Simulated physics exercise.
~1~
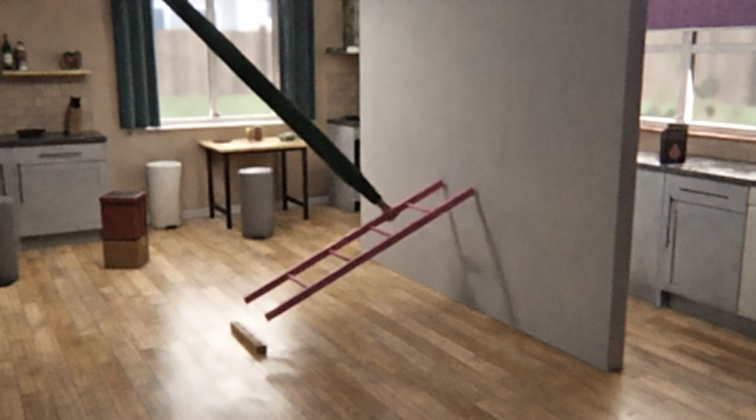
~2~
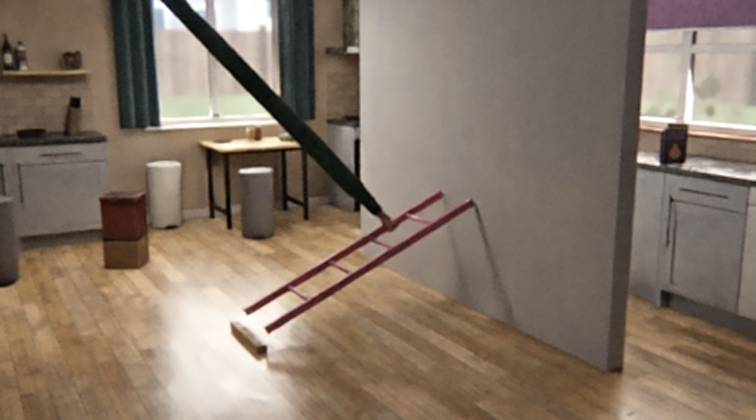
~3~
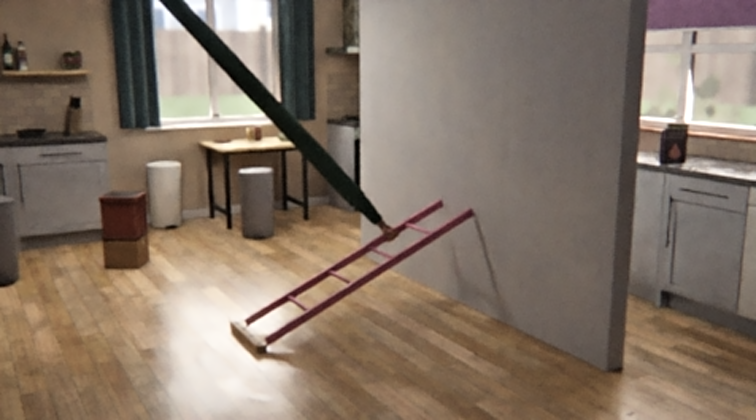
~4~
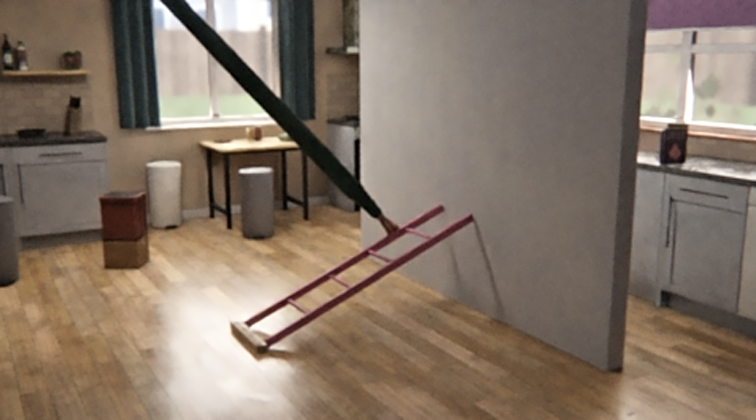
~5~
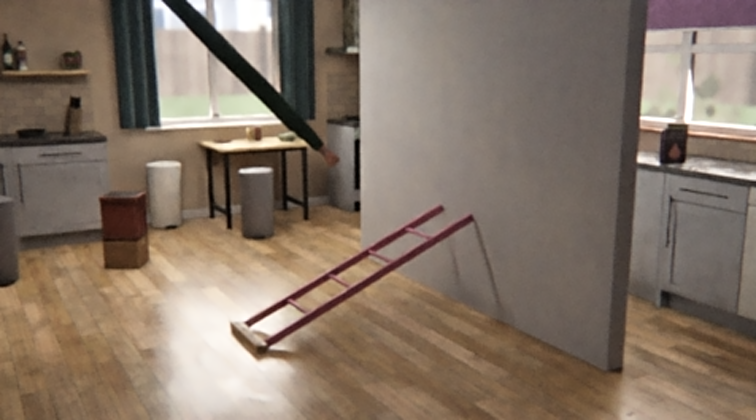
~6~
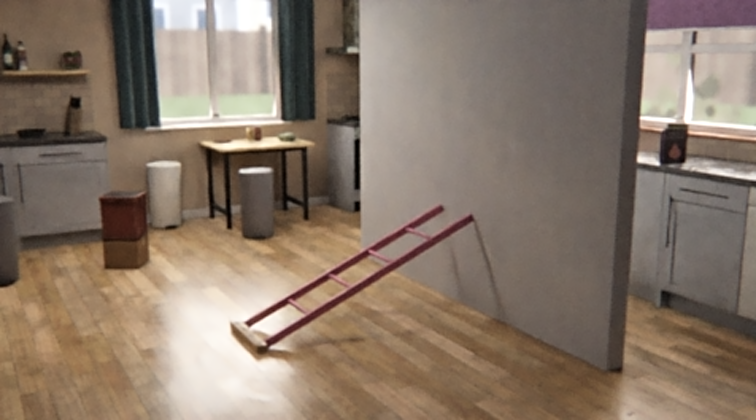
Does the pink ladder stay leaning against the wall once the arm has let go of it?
Yes, the pink ladder holds its place, with its top against the grey wall and its foot against the wooden strip.
